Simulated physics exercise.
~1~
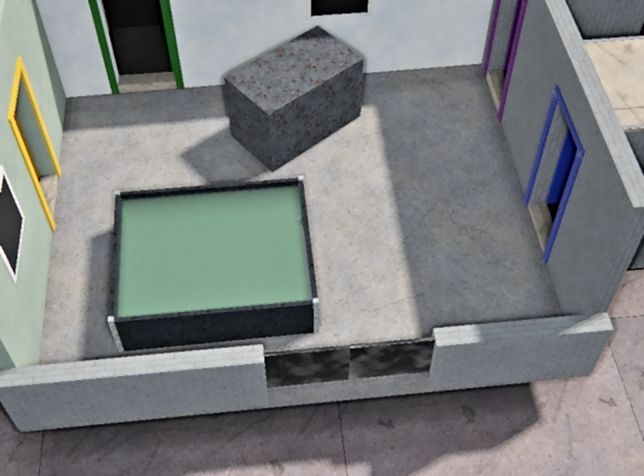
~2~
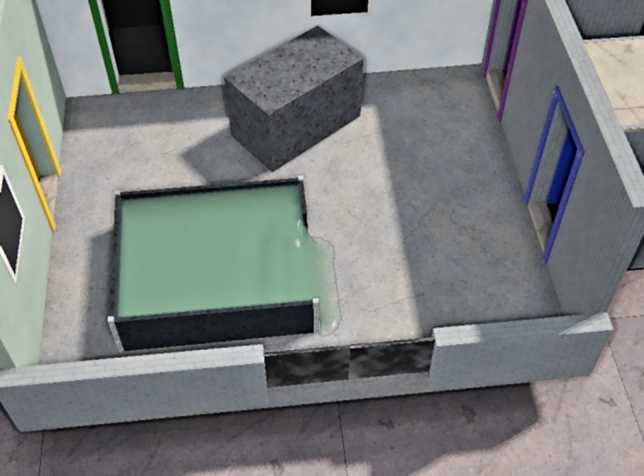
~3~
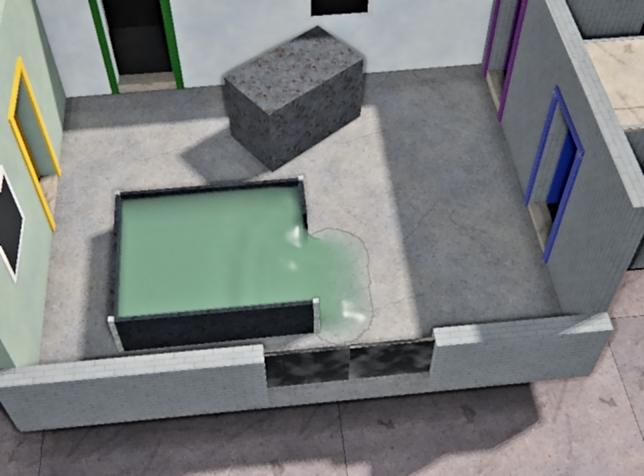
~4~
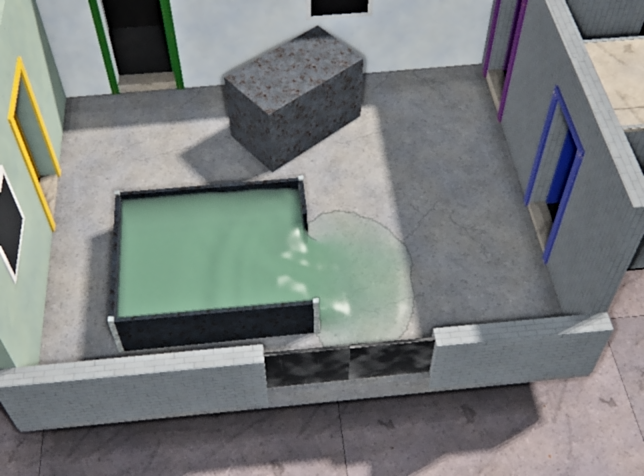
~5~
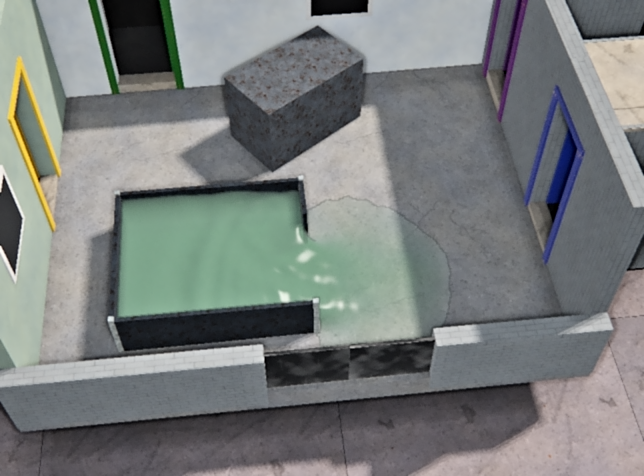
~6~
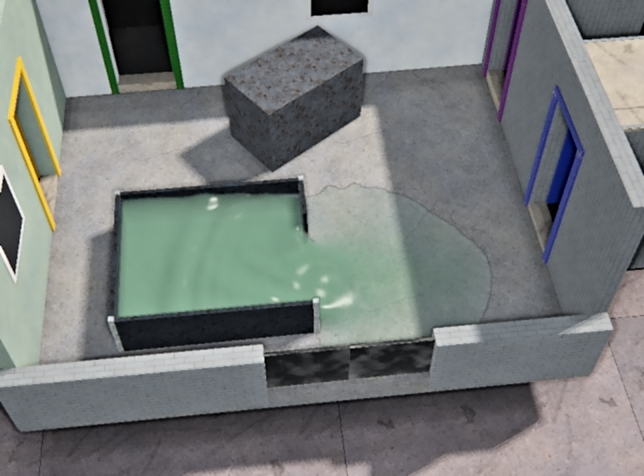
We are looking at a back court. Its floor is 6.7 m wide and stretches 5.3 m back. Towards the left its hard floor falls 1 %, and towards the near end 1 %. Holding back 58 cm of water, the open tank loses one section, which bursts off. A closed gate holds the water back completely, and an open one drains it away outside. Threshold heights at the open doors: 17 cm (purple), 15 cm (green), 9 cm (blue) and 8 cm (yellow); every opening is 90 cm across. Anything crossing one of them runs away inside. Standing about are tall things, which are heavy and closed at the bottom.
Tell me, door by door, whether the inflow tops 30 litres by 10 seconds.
At the purple door it falls short; at the green door it falls short; at the blue door it tops it; at the yellow door it falls short.
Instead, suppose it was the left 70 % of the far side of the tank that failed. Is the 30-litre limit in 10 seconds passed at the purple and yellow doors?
Versus the limit - purple: Within, yellow: Exceeded.
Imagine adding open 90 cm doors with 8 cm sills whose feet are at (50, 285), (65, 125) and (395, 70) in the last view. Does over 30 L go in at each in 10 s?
Taking them in order, the first gets too little, the second too little and the third enough.
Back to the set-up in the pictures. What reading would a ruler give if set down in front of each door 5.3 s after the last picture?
Door by door, in cm: Purple reads 12, green reads 1, blue reads 12, yellow reads 0.
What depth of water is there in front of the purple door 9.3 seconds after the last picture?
8.0 cm.
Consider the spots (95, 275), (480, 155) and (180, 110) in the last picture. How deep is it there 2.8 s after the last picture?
Depths in turn: Roughly 0, 14 and 0 centimetres.
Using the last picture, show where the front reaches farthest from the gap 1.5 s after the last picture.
That would be close to (490, 122).
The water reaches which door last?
Yellow.
Then, 0.7 s after the last picture water covers 30 % of the floor and is deepest (31 cm) near (323, 297); purple door not reached, green door not reached, blue door 16 cm at the sill, 9 L in, yellow door not reached.
Then, 1.5 s after the last picture water covers 35 % of the floor and is deepest (40 cm) near (557, 334); purple door not reached, green door not reached, blue door 25 cm at the sill, 59 L in, yellow door not reached.
Then, 2.8 s after the last picture water covers 40 % of the floor and is deepest (27 cm) near (456, 332); purple door 8 cm at the sill, 0 L in, green door not reached, blue door 19 cm at the sill, 152 L in, yellow door not reached.
Then, 5.3 s after the last picture water covers 70 % of the floor and is deepest (24 cm) near (330, 86); purple door 12 cm at the sill, 0 L in, green door 1 cm at the sill, 0 L in, blue door 12 cm at the sill, 196 L in, yellow door not reached.
Then, 9.3 s after the last picture water covers 90 % of the floor and is deepest (14 cm) near (298, 203); purple door 8 cm at the sill, 1 L in, green door 1 cm at the sill, 0 L in, blue door 11 cm at the sill, 204 L in, yellow door 11 cm at the sill, 6 L in.
